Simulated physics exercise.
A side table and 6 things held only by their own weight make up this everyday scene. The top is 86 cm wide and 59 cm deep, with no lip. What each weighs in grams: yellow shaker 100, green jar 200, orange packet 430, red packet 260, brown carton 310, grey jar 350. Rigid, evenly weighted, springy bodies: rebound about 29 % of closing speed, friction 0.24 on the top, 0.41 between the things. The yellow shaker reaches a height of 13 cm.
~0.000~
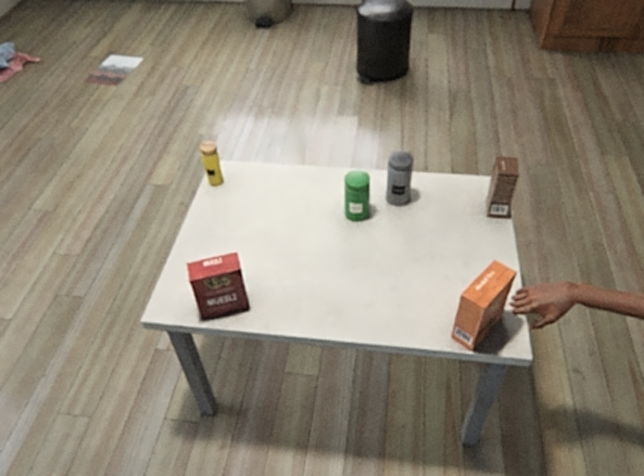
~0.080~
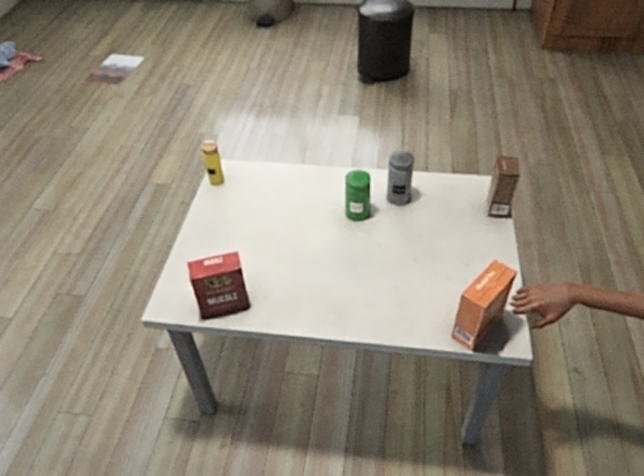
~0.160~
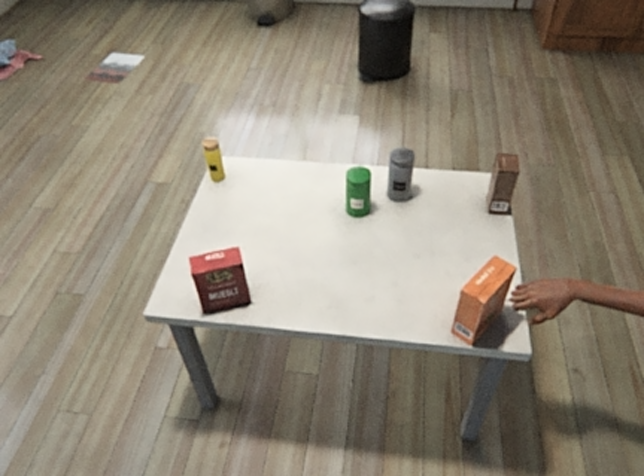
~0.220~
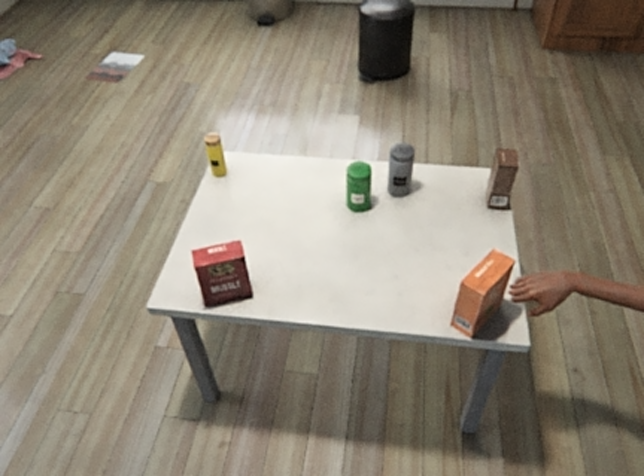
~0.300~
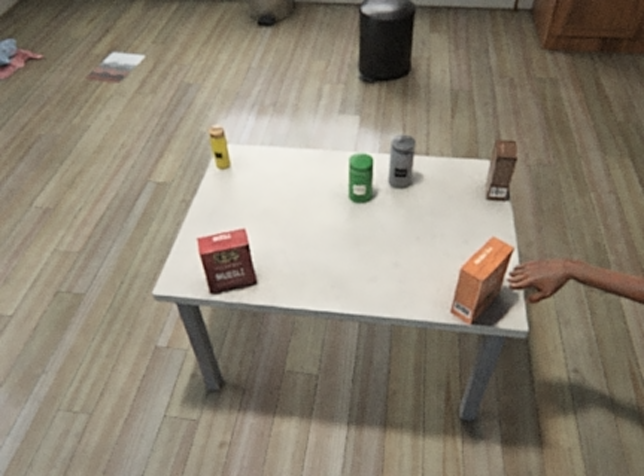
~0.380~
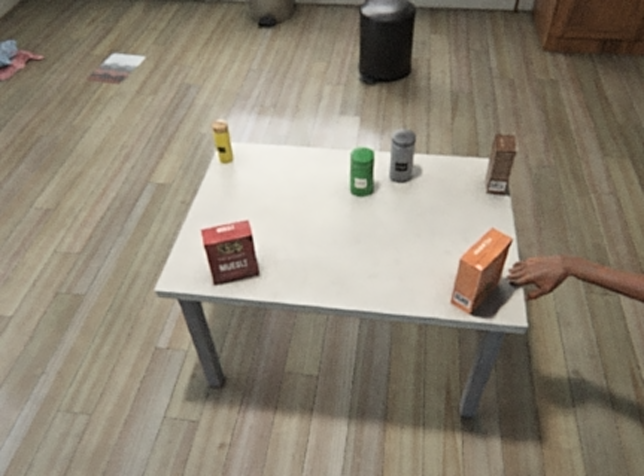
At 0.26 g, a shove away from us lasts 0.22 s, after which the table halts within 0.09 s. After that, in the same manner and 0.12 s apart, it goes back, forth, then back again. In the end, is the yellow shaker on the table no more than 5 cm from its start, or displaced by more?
It is left near its start.
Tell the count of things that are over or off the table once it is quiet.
All told, 0.
Around 0.58 s, table along by 8 cm; yellow shaker shifted 3 cm near (224, 140); green jar shifted 3 cm; red packet shifted 3 cm.
Around 0.88 s, green jar shifted 2 cm; red packet shifted 2 cm.
Around 1.28 s, table along by 9 cm; yellow shaker shifted 3 cm near (225, 139); green jar shifted 3 cm; grey jar shifted 3 cm.
Around 1.68 s, yellow shaker shifted 3 cm near (216, 157); green jar shifted 3 cm; brown carton shifted 3 cm.
Finally (2.3 s), all 6 still in place (within 5 cm). Final places as that camera would see them, yellow shaker near (215, 160).
